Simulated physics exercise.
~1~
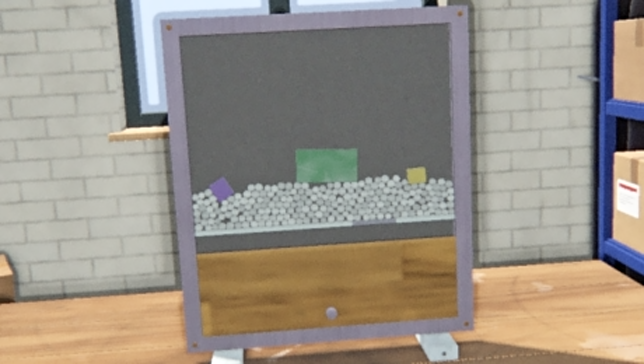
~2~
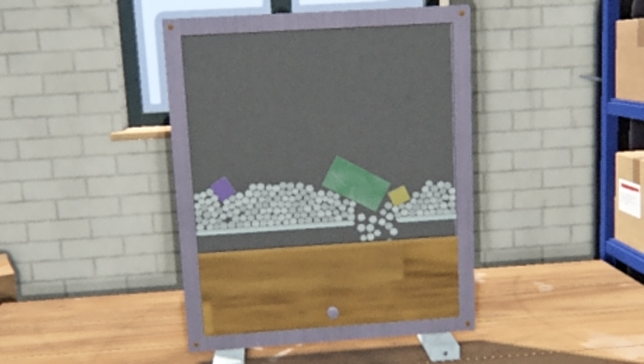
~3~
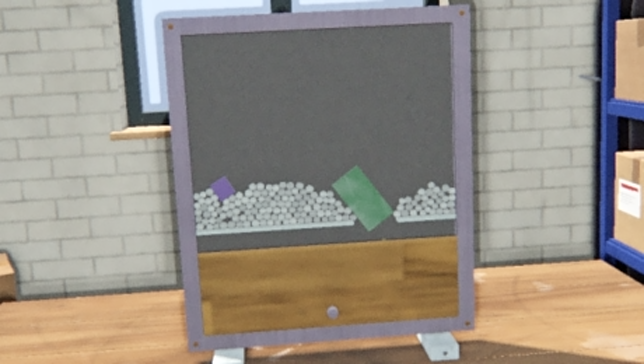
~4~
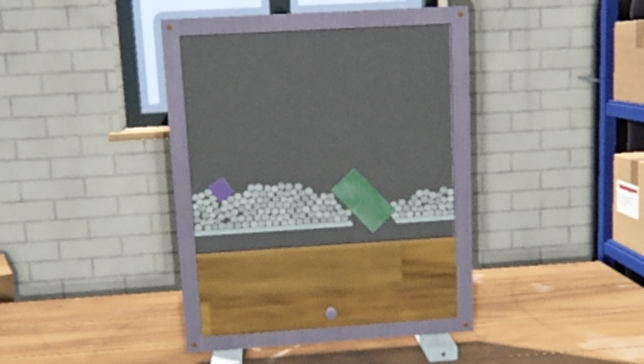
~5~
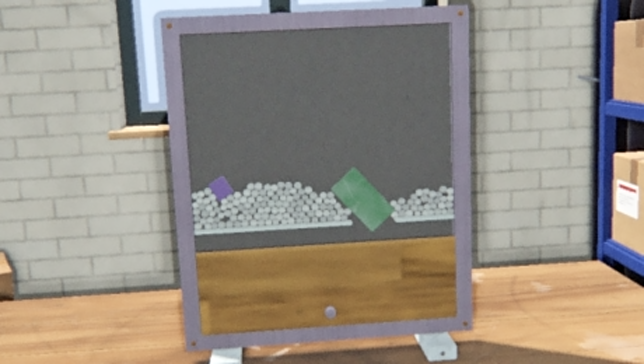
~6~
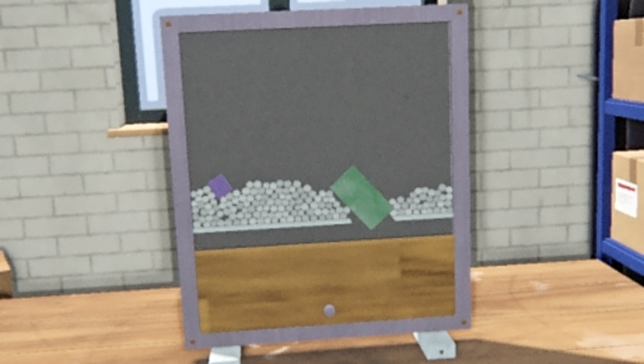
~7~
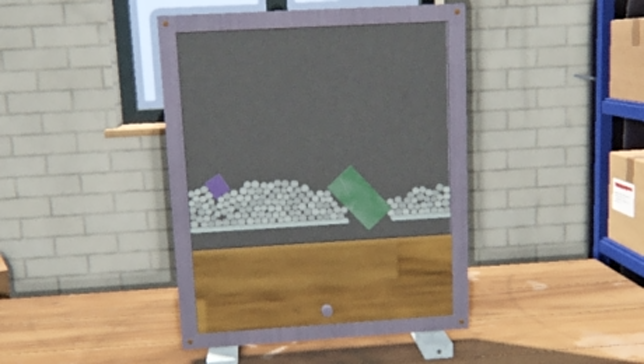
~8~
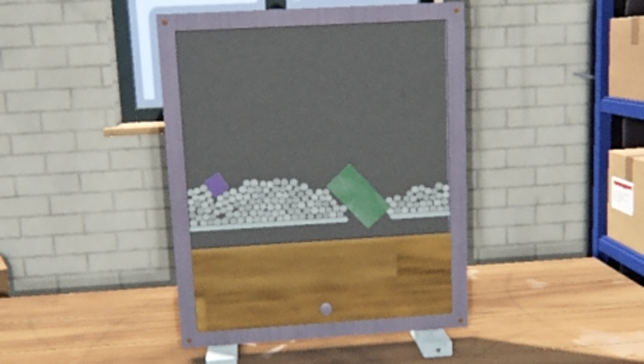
White beads drain through a gap, the yellow block drops out, and the green block tilts and lodges there.
